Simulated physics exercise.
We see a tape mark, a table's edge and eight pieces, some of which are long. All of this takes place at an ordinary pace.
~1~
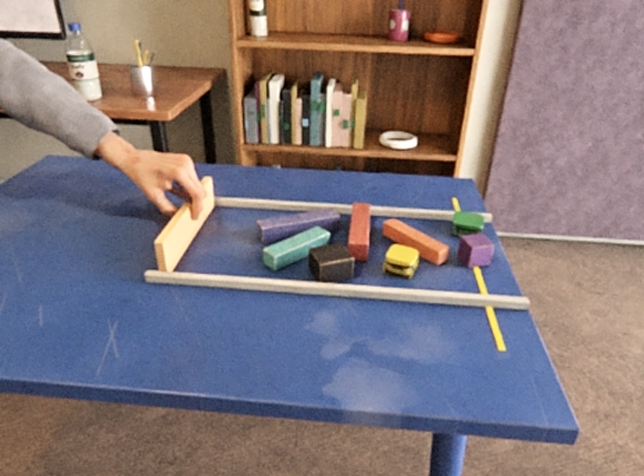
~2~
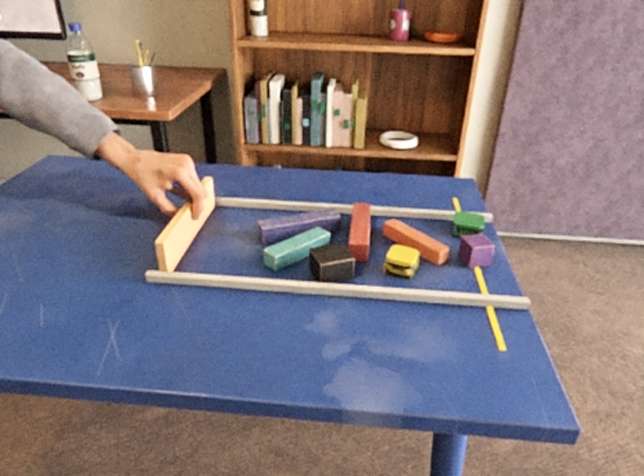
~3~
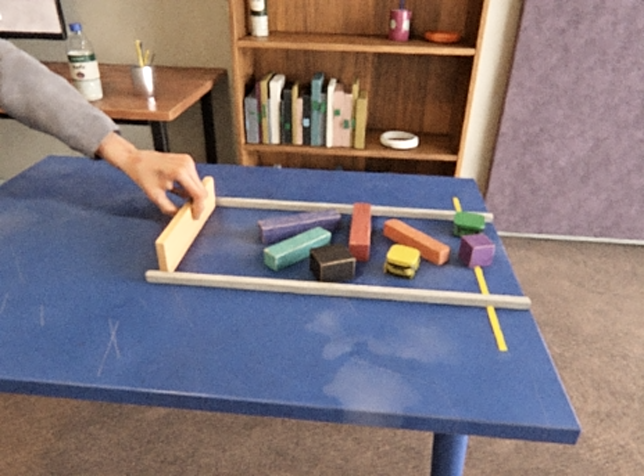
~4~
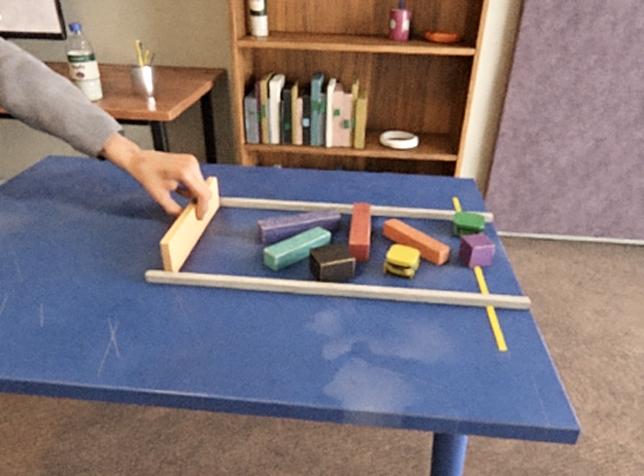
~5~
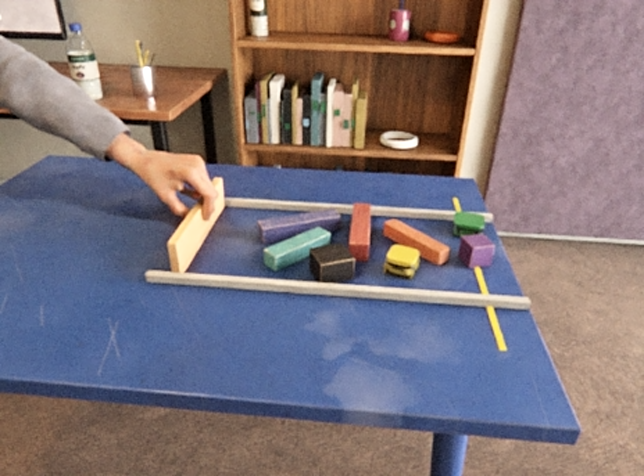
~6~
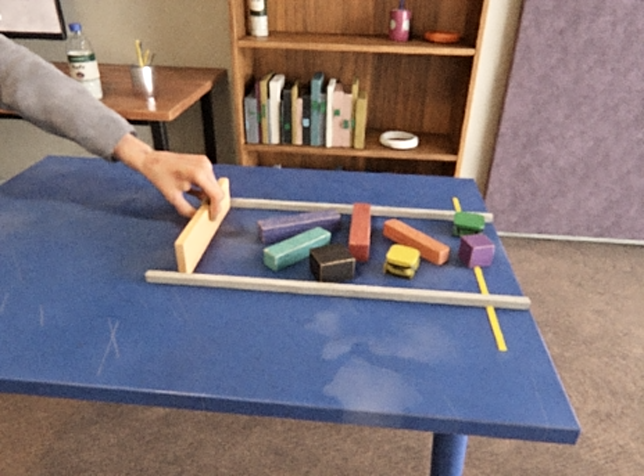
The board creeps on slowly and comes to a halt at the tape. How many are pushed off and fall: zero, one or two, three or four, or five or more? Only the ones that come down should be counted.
Well, more than four end up dropping off.
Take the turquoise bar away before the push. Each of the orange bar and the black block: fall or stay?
As for the orange bar, it topples off; as for the black block, it is left in place.
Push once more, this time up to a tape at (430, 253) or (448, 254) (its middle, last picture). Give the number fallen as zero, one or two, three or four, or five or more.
First tape: Either one or two; second: Three to four.
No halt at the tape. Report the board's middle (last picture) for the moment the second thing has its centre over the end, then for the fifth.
At (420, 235) for the second, at (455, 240) for the fifth.
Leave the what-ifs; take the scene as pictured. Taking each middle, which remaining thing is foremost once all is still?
Closest at the end: The black block.
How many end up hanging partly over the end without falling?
Number: 2.
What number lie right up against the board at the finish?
The answer is 2.
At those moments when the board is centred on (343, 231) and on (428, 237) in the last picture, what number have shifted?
At the first spot the count is 6, and at the second it is 8.
Soon after, none off yet; green case at rest near (468, 226); purple block at rest near (476, 251); orange bar at rest near (415, 241).
Then, none off yet; green case at rest near (468, 226); purple block at rest near (476, 251); orange bar moved a little near (446, 245).
Further on, one off so far; green case tipped a little near (502, 225); purple block falling near (535, 313); orange bar moved about its own width near (507, 243).
At rest, the number that fall off is five or more; fallen, red bar, yellow case, orange bar, purple block and green case.
